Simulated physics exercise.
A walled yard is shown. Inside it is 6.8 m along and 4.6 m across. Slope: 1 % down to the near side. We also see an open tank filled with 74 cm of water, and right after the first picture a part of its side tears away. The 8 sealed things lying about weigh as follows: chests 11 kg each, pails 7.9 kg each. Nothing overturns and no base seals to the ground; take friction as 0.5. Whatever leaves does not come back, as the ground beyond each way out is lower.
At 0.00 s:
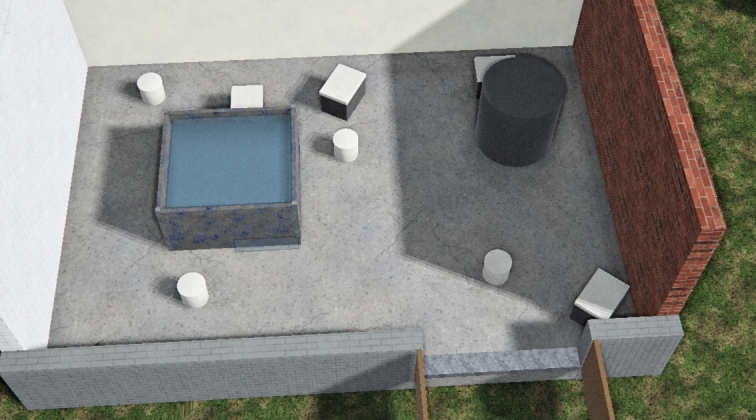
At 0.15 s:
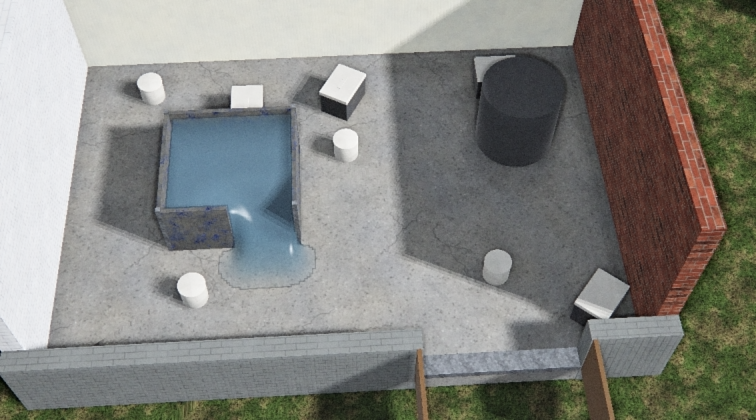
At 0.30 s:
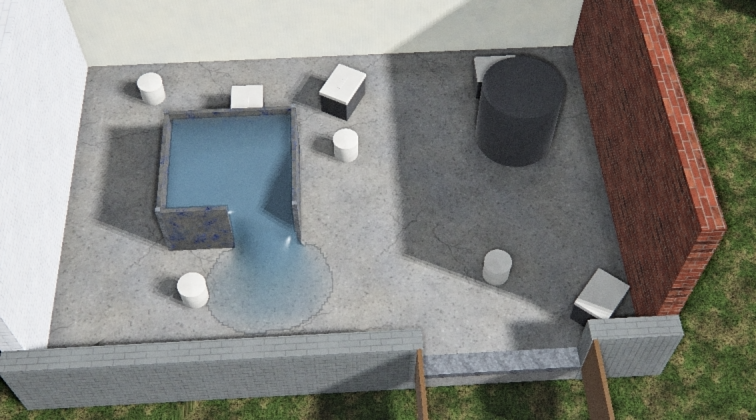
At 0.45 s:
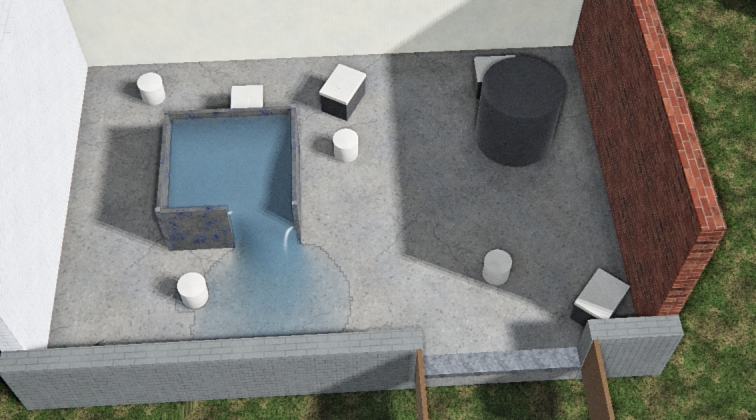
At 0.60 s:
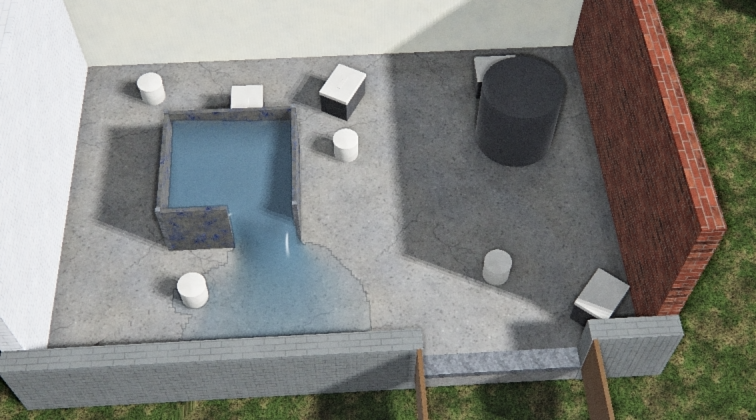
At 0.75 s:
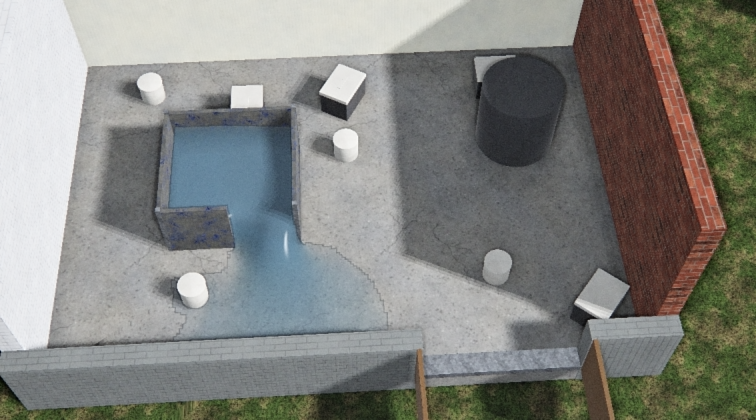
Water pours from a broken tank and spreads across the yard floor to the near wall.
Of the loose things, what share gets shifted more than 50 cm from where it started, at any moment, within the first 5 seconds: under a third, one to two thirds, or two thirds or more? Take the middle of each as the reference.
I predict the proportion will never get to a third.
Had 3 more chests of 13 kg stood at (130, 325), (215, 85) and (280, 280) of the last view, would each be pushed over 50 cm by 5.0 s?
Order as given: Goes farther, stays inside it, goes farther.
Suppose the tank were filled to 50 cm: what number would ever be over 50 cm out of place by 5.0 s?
Then 1 of them.
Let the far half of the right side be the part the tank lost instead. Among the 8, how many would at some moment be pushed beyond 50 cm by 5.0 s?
Then it comes to 4.
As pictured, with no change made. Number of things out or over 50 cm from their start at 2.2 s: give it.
Result: 0.
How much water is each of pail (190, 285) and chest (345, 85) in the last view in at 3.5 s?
Roughly 3 and 0 cm.
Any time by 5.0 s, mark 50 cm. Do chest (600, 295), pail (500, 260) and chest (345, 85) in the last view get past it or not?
In order: Not as far, farther and not as far.
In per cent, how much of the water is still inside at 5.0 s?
I'd say some 92 percent hasn't gone yet.
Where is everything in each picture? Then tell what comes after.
The first frame shows a chest at (247, 102) rests on the ground; a pail at (498, 261) rests on the ground; water covers 2.1 m2; 0 of 8 have shifted.
The second frame shows a chest at (247, 102) rests on the ground; a pail at (498, 261) rests on the ground; 2.7 m2 under water; 0 of 8 have shifted.
The third frame shows a chest at (247, 102) rests on the ground; a pail at (498, 261) rests on the ground; 3.5 m2 under water; 0 of 8 have shifted.
The fourth frame shows a chest at (247, 102) rests on the ground; a pail at (498, 261), on the bottom; water covers 4.4 m2; 0 of 8 have shifted.
The fifth frame shows a chest at (247, 102), on the bottom; a pail at (498, 261), on the bottom; 4.8 m2 under water; 0 of 8 have shifted.
The sixth frame shows a chest at (247, 102) rests on the ground; a pail at (498, 261) rests on the ground; water covers 5.1 m2; 0 of 8 have shifted.
After 1.1 s 0 of 8 are over 50 cm from their spots; 0 afloat.
After 2.2 s 0 of 8 are over 50 cm from their spots; 0 afloat.
After 3.5 s 1 of 8 are over 50 cm from their spots; 1 afloat.
After 5.0 s 1 of 8 are over 50 cm from their spots, and 1 have been at some point; 1 afloat.
